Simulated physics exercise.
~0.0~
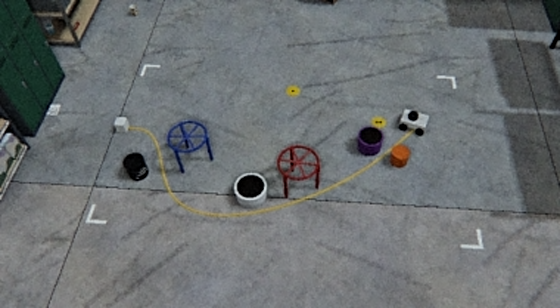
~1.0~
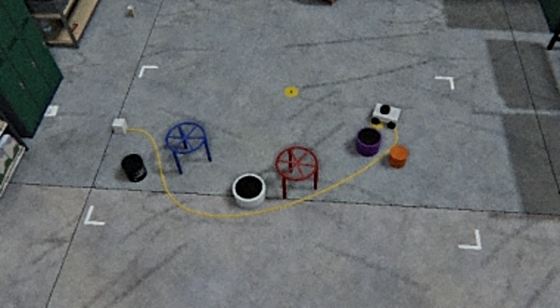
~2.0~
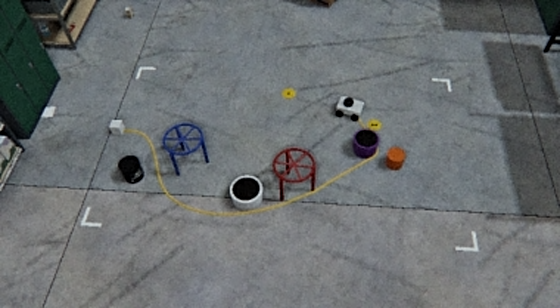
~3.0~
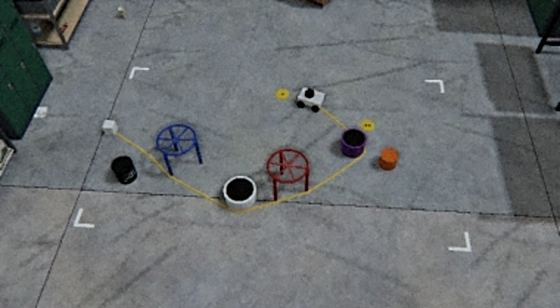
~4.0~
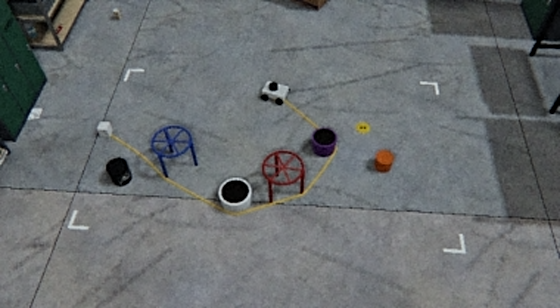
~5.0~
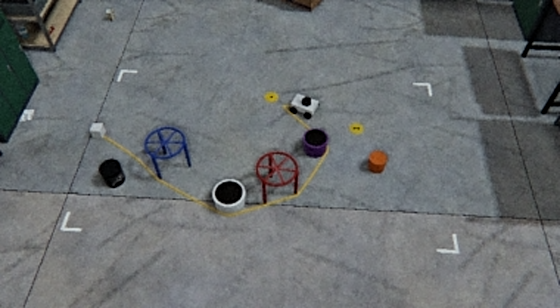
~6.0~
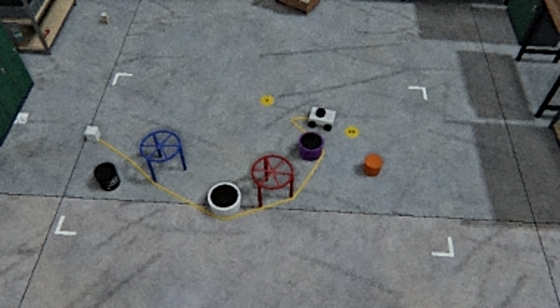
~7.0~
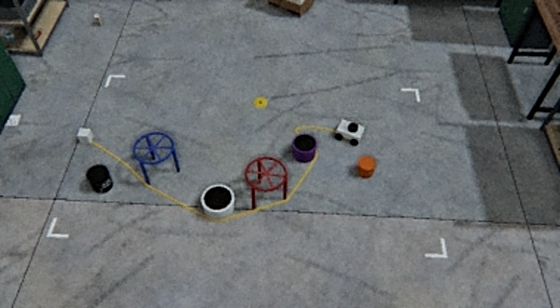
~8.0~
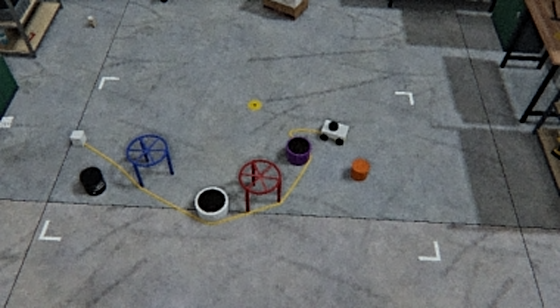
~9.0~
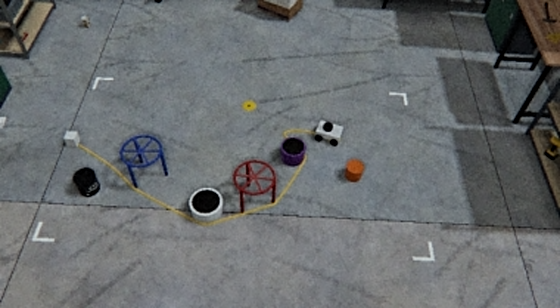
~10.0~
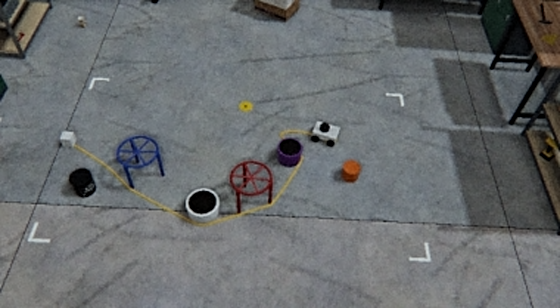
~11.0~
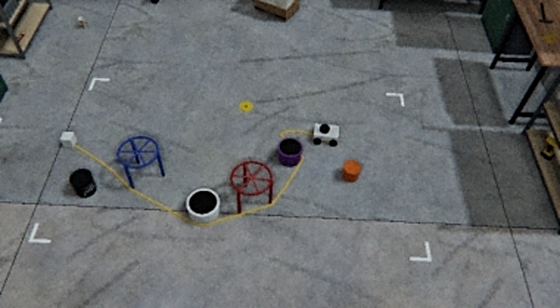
A small white cart trailing a yellow cord drives left, drags the purple pot, returns right and stops.
